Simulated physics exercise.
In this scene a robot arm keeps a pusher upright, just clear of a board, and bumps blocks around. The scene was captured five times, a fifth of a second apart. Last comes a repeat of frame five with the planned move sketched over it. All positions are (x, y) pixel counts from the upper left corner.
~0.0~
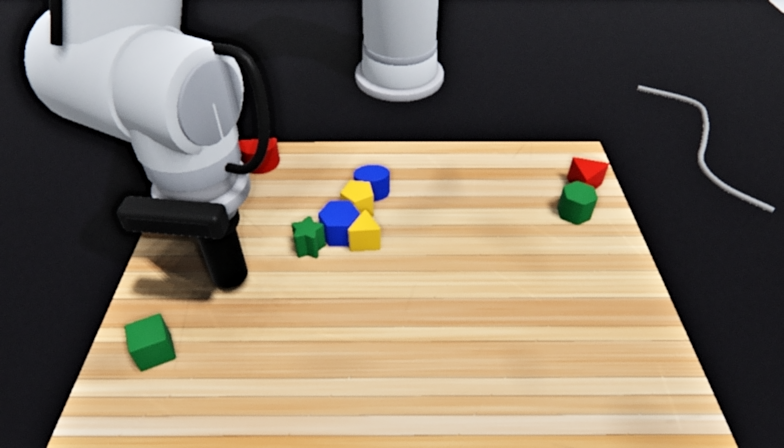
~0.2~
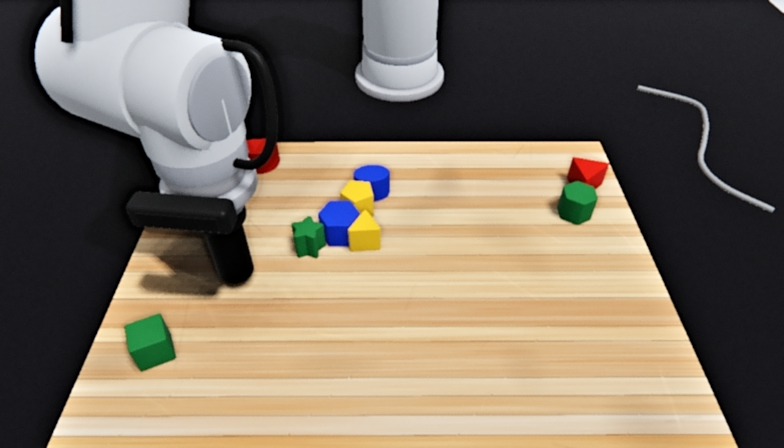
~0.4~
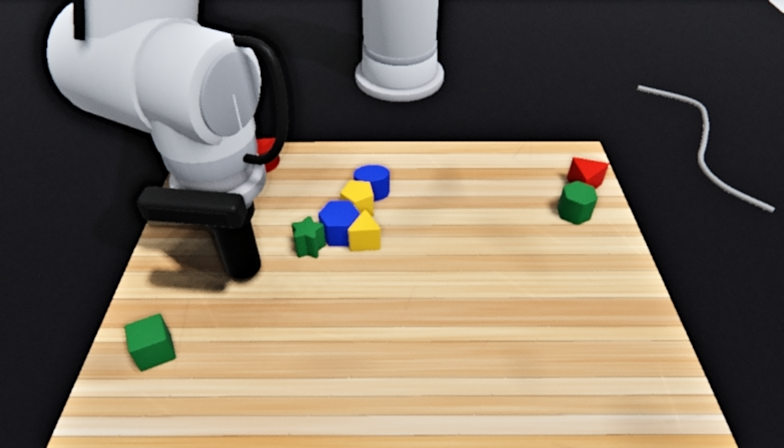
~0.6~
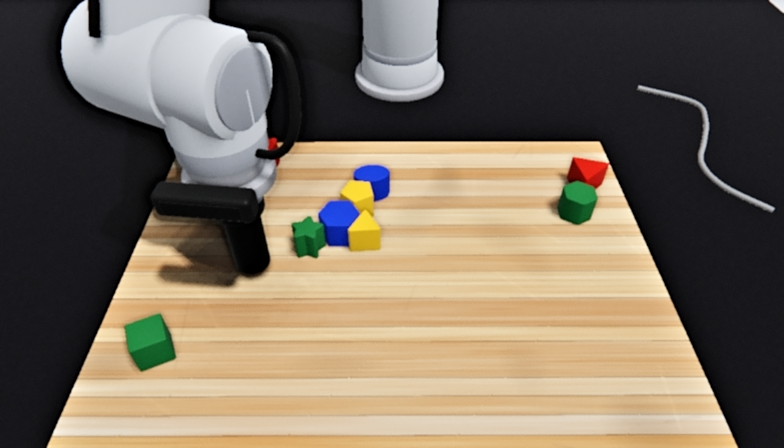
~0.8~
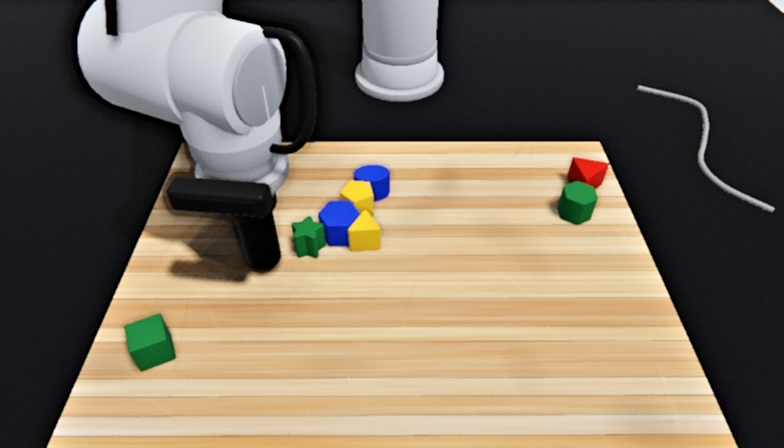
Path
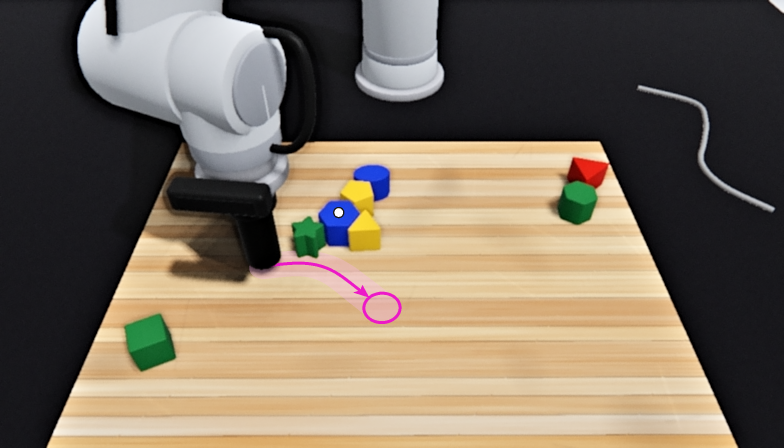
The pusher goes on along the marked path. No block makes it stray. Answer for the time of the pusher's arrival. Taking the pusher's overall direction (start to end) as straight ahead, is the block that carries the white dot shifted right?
Short answer: No.
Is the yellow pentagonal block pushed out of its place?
I'd say yes.
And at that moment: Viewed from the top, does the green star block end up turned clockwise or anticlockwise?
That block twists counter-clockwise.
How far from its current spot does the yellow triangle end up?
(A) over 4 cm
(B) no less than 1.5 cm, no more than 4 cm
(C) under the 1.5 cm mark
Choice C: Under the 1.5 cm mark.
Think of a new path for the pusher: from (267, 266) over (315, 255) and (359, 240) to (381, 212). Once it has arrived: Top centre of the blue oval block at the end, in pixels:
So, by the moment the path ends, you'll find the top centre of the blue oval block at (374, 154).
Path on the board, from (267, 266) through (312, 264) and (349, 282) to (382, 308); the dot is on the blue hexagon.
On the path given first. One third of the way, pusher at (312, 256); green star block at (326, 223), turned 45° anticlockwise; blue hexagon at (352, 206); yellow pentagonal block at (367, 185), turned 15° anticlockwise; yellow triangle at (370, 223).
Two thirds of the way, pusher at (348, 273); green star block at (328, 223), turned 60° anticlockwise; blue hexagon at (352, 206); yellow pentagonal block at (367, 185), turned 15° anticlockwise; yellow triangle at (370, 223).
At the end, pusher at (382, 299); green star block at (328, 223), turned 60° anticlockwise; blue hexagon at (352, 206); yellow pentagonal block at (367, 185), turned 15° anticlockwise; yellow triangle at (370, 223).
